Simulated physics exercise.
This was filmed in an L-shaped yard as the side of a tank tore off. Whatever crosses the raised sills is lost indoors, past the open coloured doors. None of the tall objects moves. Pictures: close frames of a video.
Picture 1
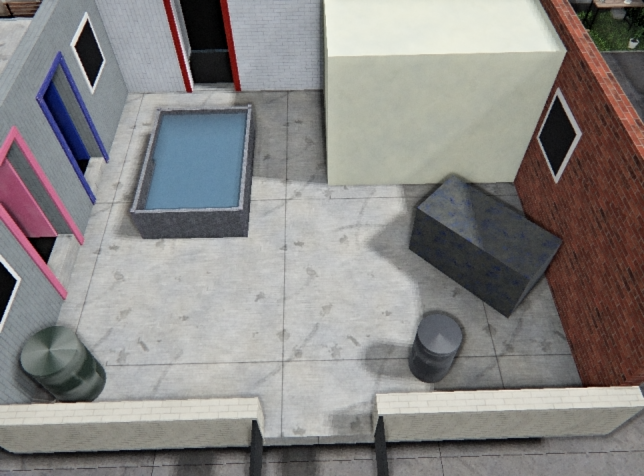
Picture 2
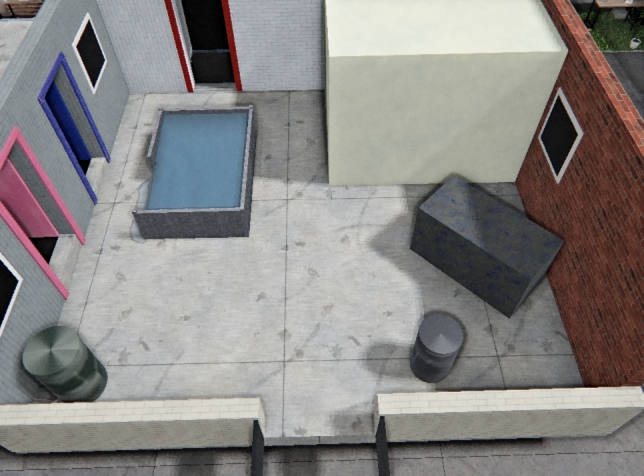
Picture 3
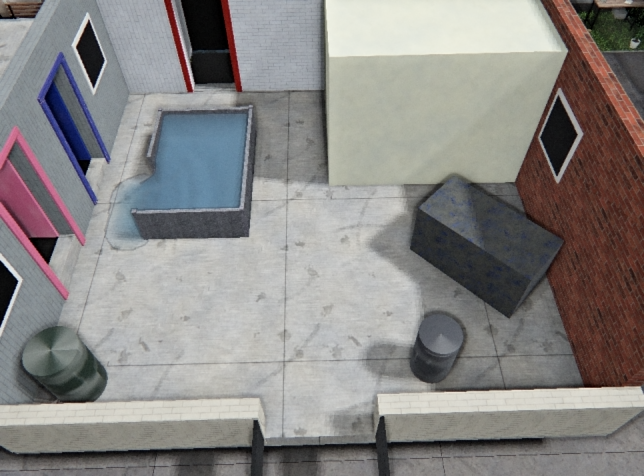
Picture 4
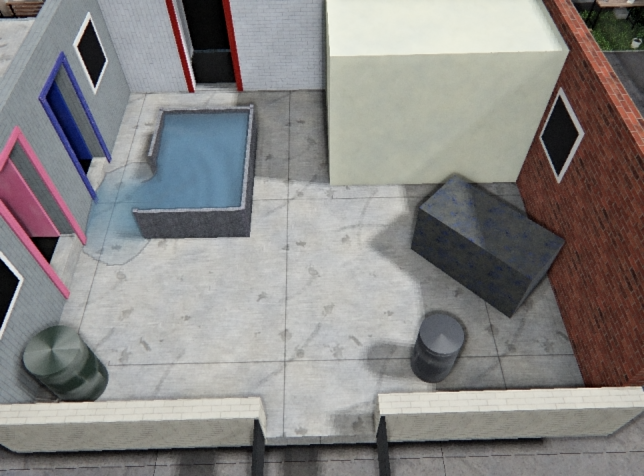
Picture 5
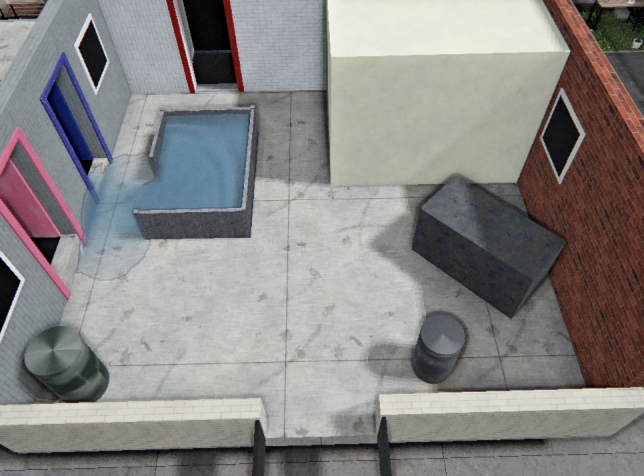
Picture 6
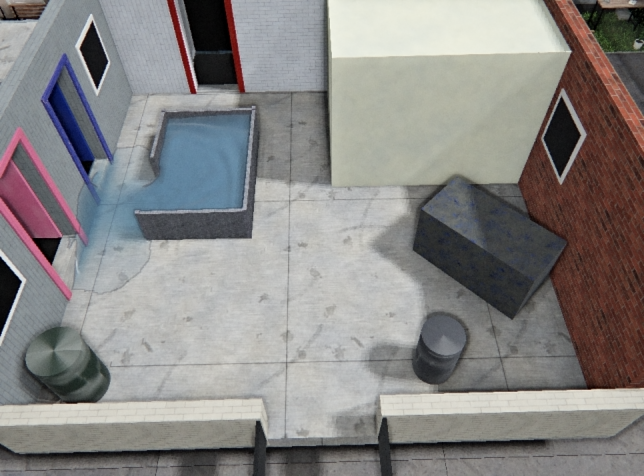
In a walled yard, water pours from the tank's broken left side and spreads across the paving.
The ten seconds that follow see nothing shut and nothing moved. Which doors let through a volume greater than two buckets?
Outcome: The pink door is going to be at or under the line; the red door is going to be over the line; the blue door is going to be over the line.
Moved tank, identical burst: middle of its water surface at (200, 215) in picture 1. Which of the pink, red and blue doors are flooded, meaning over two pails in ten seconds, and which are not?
Then: Pink door exceeds the limit; red door exceeds the limit; blue door falls short.
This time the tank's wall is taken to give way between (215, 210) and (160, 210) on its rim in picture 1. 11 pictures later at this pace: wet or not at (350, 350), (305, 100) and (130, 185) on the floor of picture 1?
First soaked, second unwetted, third unwetted.
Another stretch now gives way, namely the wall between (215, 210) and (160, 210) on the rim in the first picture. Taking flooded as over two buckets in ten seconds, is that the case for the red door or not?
Red: Remains below.
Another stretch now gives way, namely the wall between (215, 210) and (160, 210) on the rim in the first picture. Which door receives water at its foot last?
My pick: The door marked red.
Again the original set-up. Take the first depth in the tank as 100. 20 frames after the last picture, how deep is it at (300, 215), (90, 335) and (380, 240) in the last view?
First 0, next 14, last 0 in a hundred.
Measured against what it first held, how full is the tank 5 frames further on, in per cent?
Roughly 66 %.
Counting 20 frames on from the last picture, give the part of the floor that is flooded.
My guess is around 40 in a hundred.
A moment on, water covers 15 % of the floor; the pink door wet at the sill, nothing in, the red door not reached, the blue door over two buckets in.
Next, water covers 25 % of the floor; the pink door wet at the sill, nothing in, the red door not reached, the blue door over two buckets in.
Then, water covers 40 % of the floor; the pink door wet at the sill, nothing in, the red door under two buckets in, the blue door far over two buckets in.
Later, water covers 70 % of the floor; the pink door wet at the sill, nothing in, the red door over two buckets in, the blue door far over two buckets in.
In the end, water covers 90 % of the floor; the pink door wet at the sill, nothing in, the red door over two buckets in, the blue door far over two buckets in.
